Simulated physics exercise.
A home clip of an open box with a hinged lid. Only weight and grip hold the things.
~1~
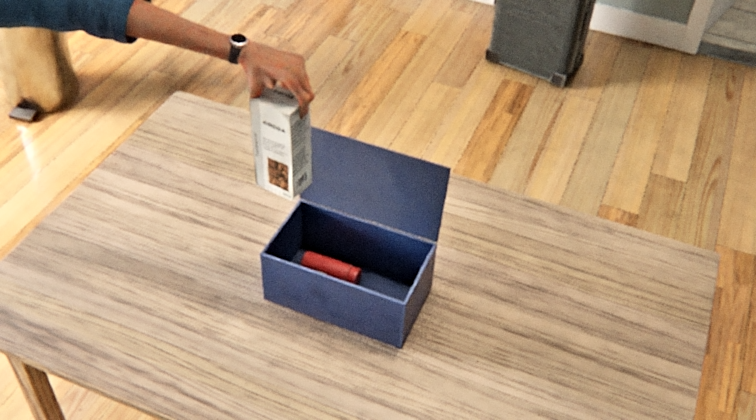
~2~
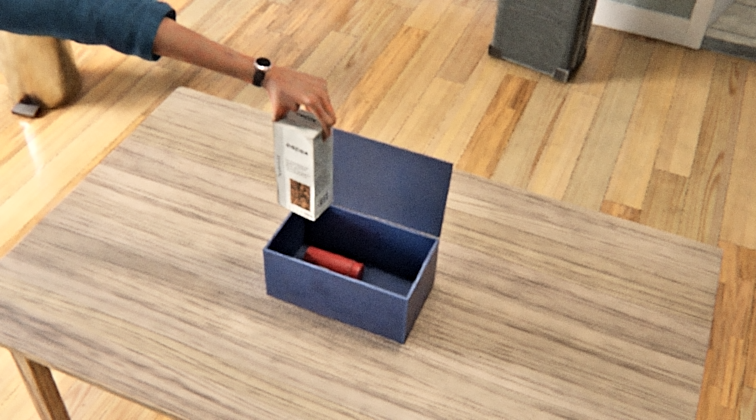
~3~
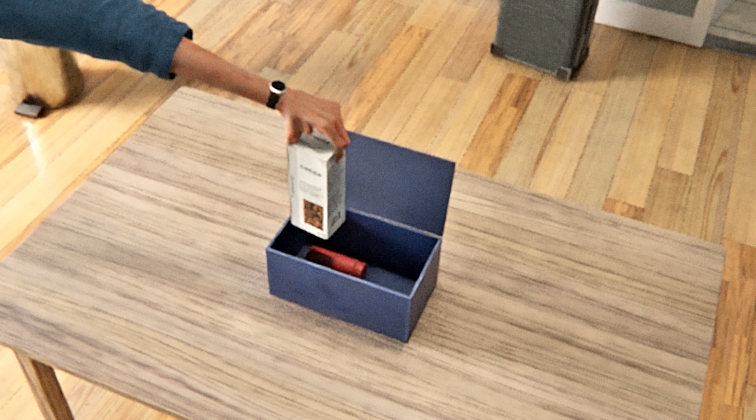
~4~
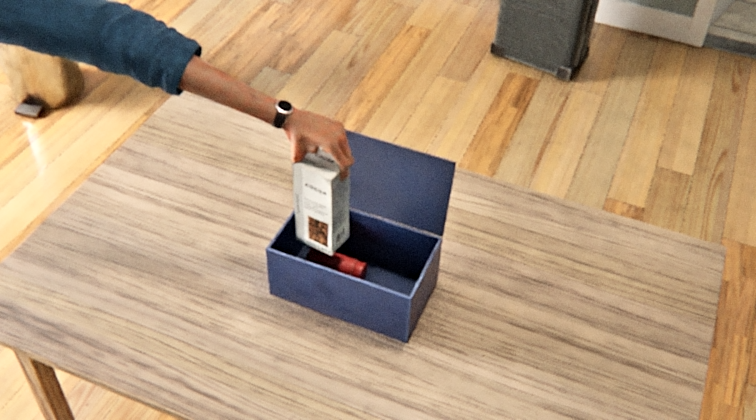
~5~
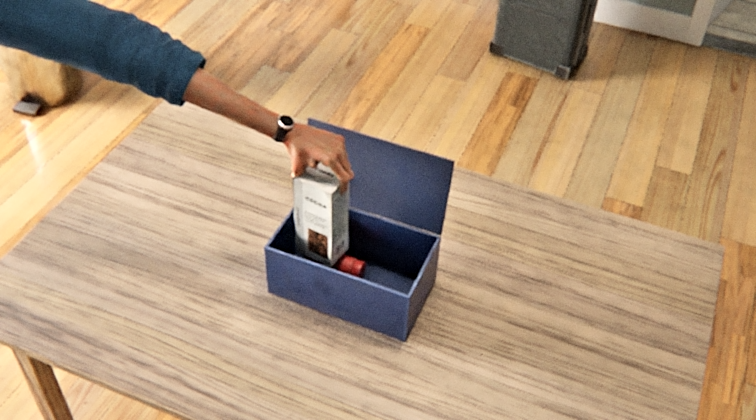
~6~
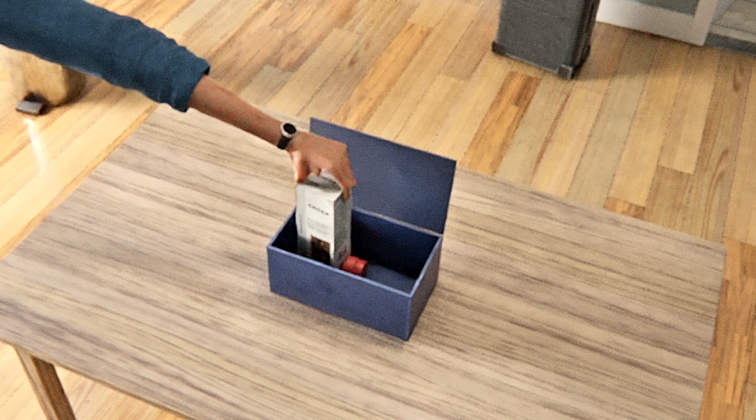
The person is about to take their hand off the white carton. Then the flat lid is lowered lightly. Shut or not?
As it turns out, it will not close.
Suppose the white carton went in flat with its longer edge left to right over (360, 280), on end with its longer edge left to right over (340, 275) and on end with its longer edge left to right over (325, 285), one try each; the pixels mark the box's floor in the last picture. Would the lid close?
In the first case it closes; in the second case it will not close; in the third case it will not close.
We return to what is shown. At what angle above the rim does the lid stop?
Some 25° above the rim.
Then, 1.10 s after the last picture, lid starting down; white carton tipped 54° from how it was near (315, 238); red shaker rolled about its own width.
Then, 1.60 s after the last picture, lid 57° above the rim; white carton tipped 54° from how it was near (315, 238); red shaker rolled about its own width.
At rest, lid 25° above the rim; tipped over in the box, white carton; red shaker in place. Seen from the same camera at the end, white carton near (315, 238).
